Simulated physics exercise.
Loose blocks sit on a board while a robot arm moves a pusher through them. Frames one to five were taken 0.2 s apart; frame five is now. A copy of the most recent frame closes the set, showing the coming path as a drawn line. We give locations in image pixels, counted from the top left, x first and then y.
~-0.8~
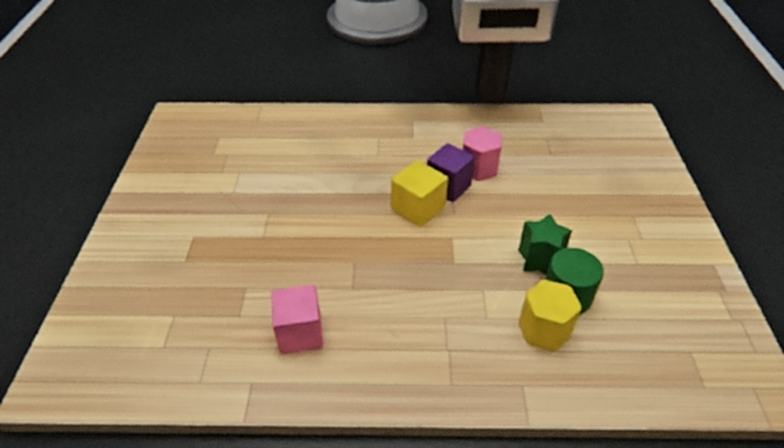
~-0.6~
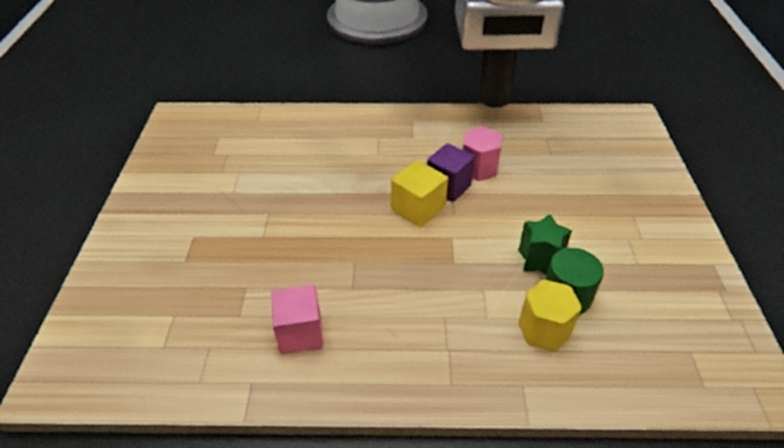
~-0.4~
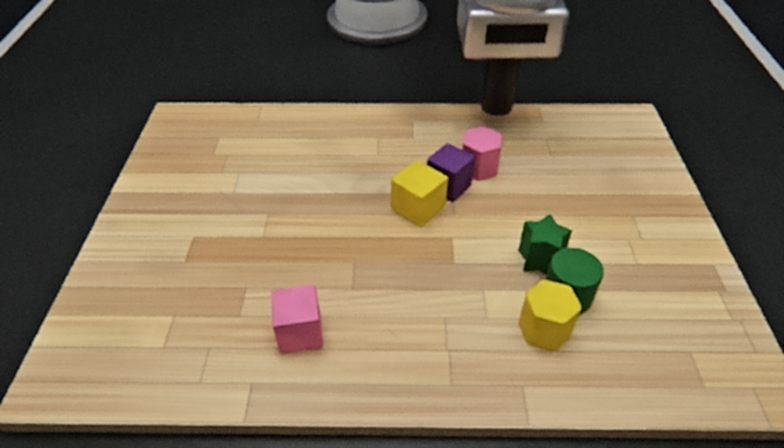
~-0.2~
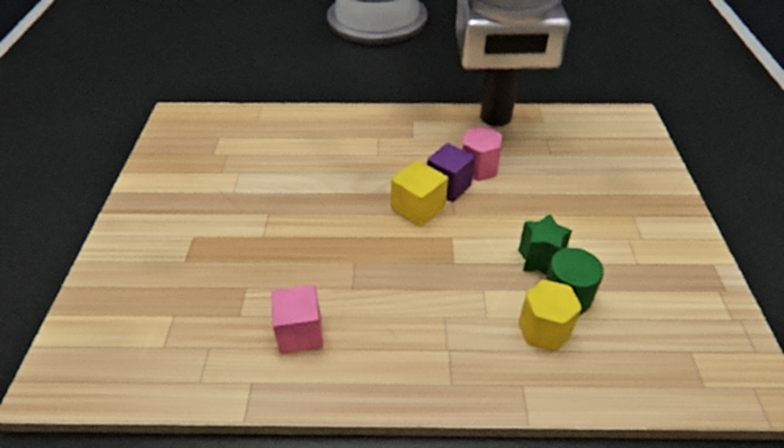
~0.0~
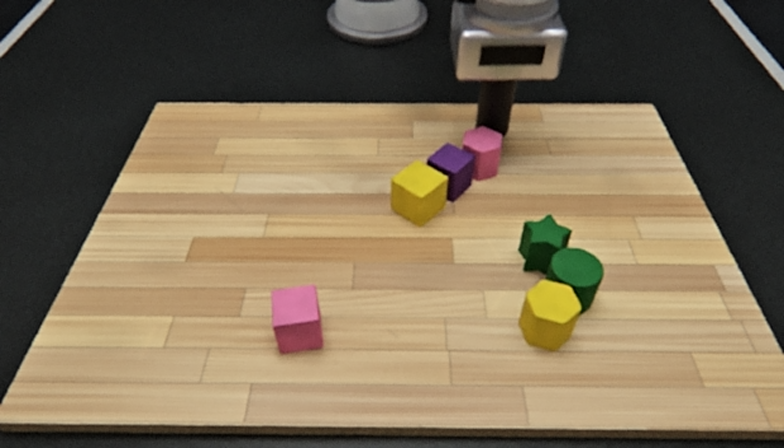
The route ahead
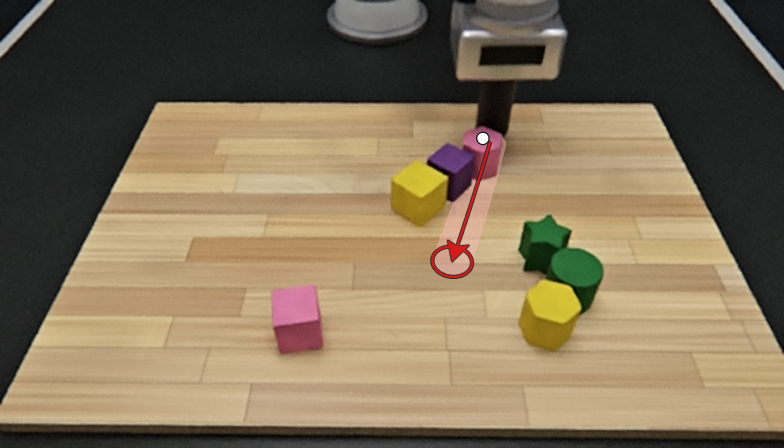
The clip opens on a wooden board scattered with pink, purple, yellow and green blocks, a robot arm's dark pusher at its far edge. The pusher shifts slightly right, then moves a short way toward the viewer, ending close behind the pink hexagon, while the blocks stay still.
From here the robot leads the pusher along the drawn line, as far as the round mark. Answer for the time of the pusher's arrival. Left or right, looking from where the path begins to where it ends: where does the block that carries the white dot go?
With start-to-end as forward, it shifts left.
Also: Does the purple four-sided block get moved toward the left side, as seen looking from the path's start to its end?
It seems not.
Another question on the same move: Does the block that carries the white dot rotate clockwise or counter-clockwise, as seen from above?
Turns anticlockwise.
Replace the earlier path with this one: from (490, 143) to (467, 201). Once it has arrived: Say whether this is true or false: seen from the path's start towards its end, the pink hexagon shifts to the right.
Answer: False.
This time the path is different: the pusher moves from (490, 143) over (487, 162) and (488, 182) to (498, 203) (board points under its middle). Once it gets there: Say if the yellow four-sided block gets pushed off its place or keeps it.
It moves.
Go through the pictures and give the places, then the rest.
Pusher tip (491, 92); block tops, yellow four-sided block (419, 178); purple four-sided block (451, 157); pink hexagon (483, 138); green star (548, 230), in the first frame.
Pusher (494, 99); blocks unchanged, in the second frame.
Pusher (496, 108); blocks unchanged, in the third frame.
Pusher (496, 118); blocks unchanged, in the fourth frame.
Pusher (492, 129); yellow four-sided block (419, 178); purple four-sided block (451, 157); pink hexagon (483, 138); green star (548, 230), in the fifth frame.
Path on the board, straight from (490, 143) to (452, 261); the dot is on the pink hexagon.
What follows on the original path. One third of the way, pusher (481, 163); yellow four-sided block (408, 185), turned 30° clockwise; purple four-sided block (446, 179), turned 35° clockwise; pink hexagon (484, 173), turned 30° anticlockwise.
Two thirds of the way, pusher (469, 202); yellow four-sided block (391, 191), turned 60° clockwise; purple four-sided block (431, 199), turned 65° clockwise; pink hexagon (490, 214), turned 75° anticlockwise.
At the end, pusher (454, 247); yellow four-sided block (385, 192), turned 80° clockwise; purple four-sided block (410, 224), turned 125° clockwise; pink hexagon (498, 247), turned 150° anticlockwise; green star in place.
